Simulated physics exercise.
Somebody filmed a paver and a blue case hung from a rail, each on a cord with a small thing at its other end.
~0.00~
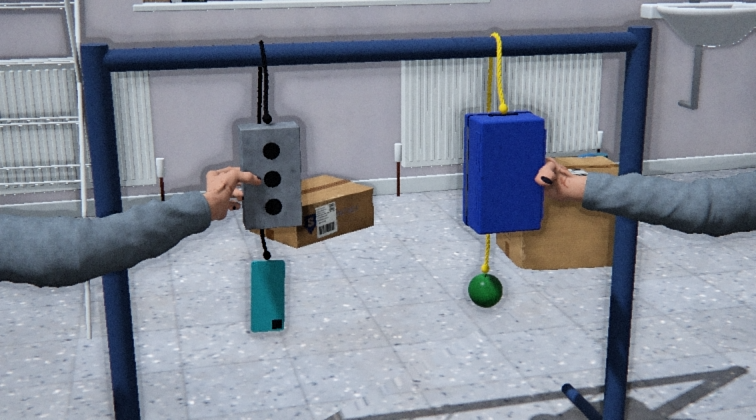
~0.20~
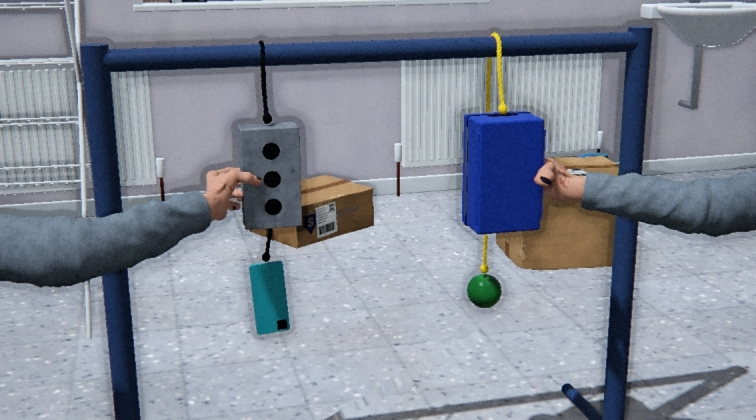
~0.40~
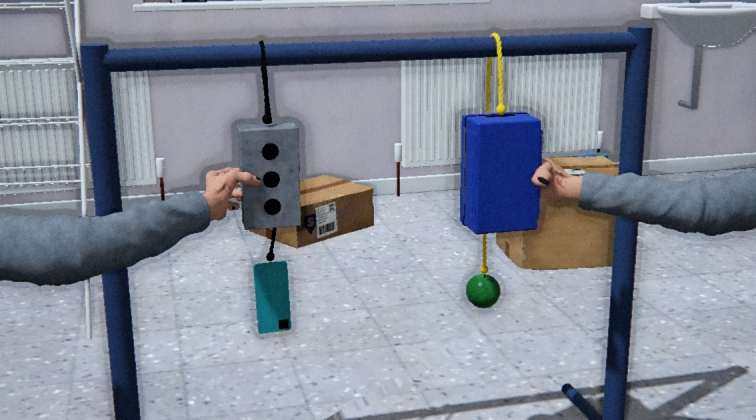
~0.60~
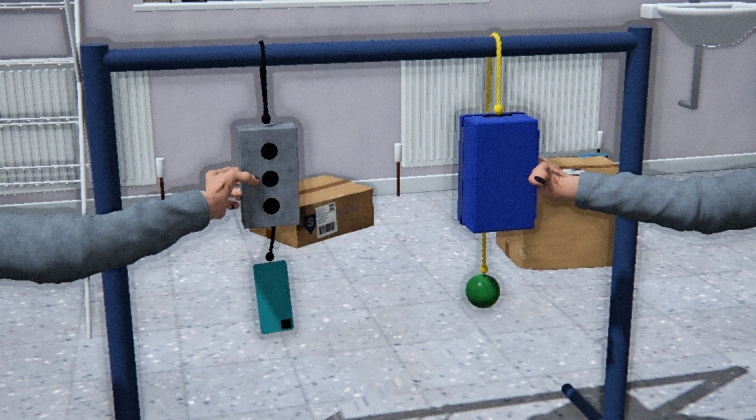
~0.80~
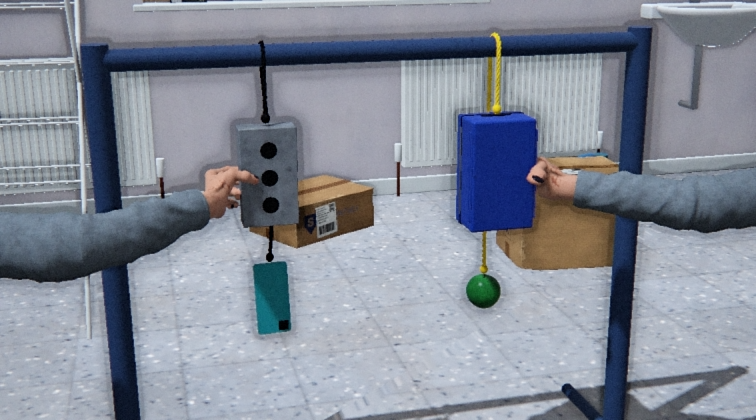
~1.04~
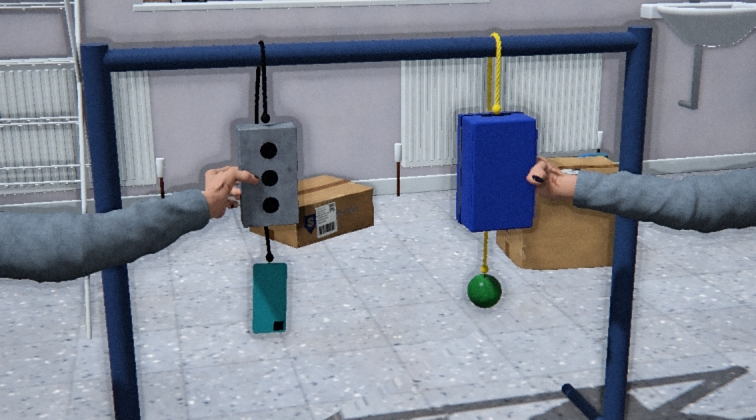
Two hands touch a hanging gray block and blue case, which barely move.
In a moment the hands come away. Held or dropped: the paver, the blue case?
The paver drops, the blue case pulls its rope through.
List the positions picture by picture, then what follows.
In the first picture, paver (270, 175); blue case (503, 172); left phone (268, 296); right apple (486, 290).
In the second picture, paver (270, 176); blue case (502, 172).
In the third picture, paver (269, 176); blue case (500, 172).
In the fourth picture, paver (268, 175); blue case (497, 172).
In the fifth picture, paver (268, 175); blue case (495, 171).
In the sixth picture, paver (268, 175); blue case (495, 171); left cord only laid over the rail; right cord only laid over the rail.
After 1.58 s, paver on the floor; blue case on the floor near (490, 367).
After 2.10 s, paver on the floor; blue case on the floor.
At rest, paver on the floor; blue case on the floor. The paver pulls its rope through and the blue case runs down to the floor.
